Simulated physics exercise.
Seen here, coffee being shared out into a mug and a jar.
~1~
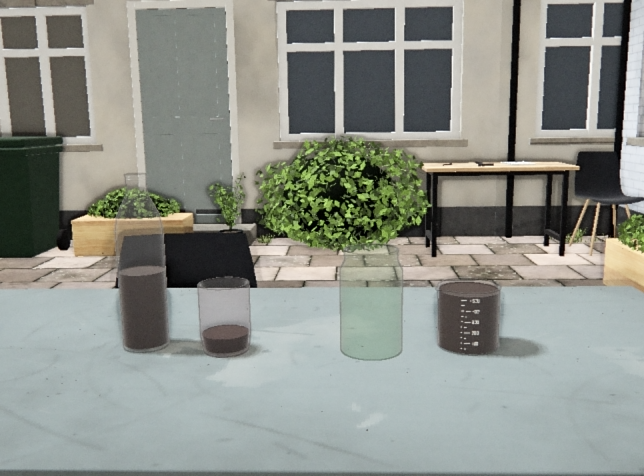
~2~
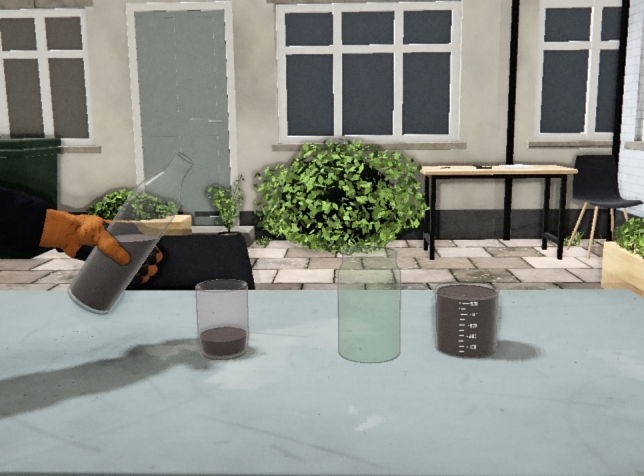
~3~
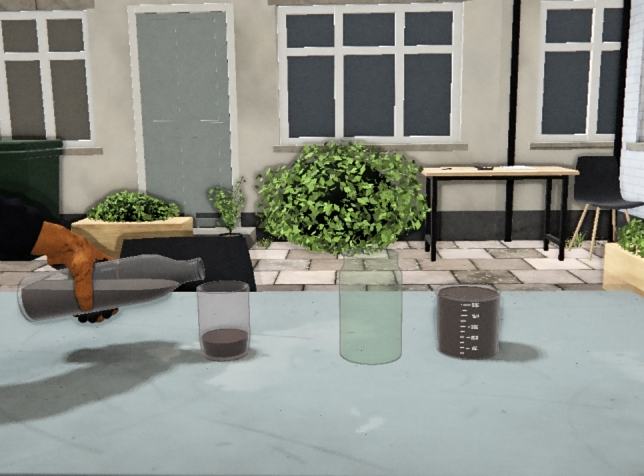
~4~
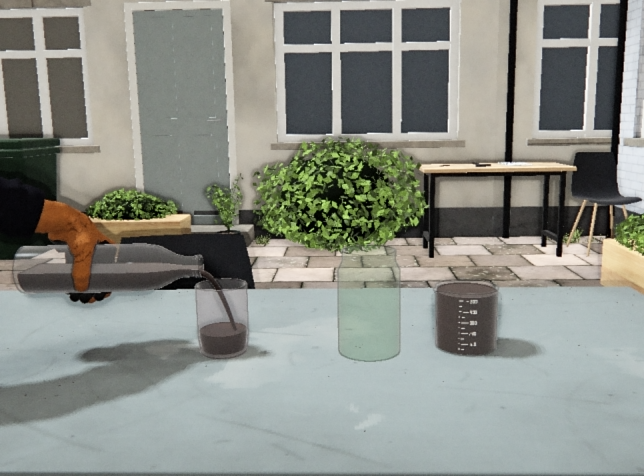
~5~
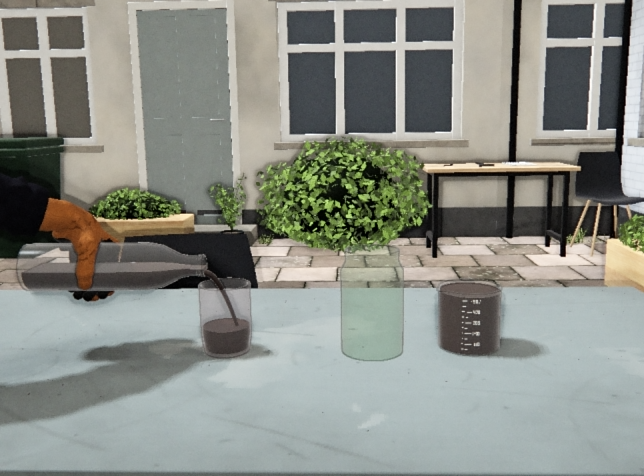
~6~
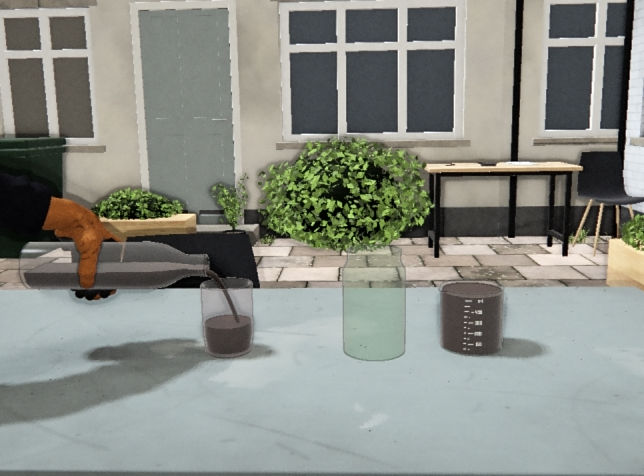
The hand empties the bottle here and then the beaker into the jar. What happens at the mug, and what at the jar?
Left, the mug overflows; right, the jar has room for it.
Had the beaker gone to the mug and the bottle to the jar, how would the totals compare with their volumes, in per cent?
Roughly 160 per cent, then 50 per cent.
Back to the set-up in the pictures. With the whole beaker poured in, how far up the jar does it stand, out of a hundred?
Some 55 per cent.
Next, the mug is about three quarters full.
After that, the mug is full to the brim with a puddle round it.
Finally, the mug is full to the brim with a puddle round it; the jar is about half full.
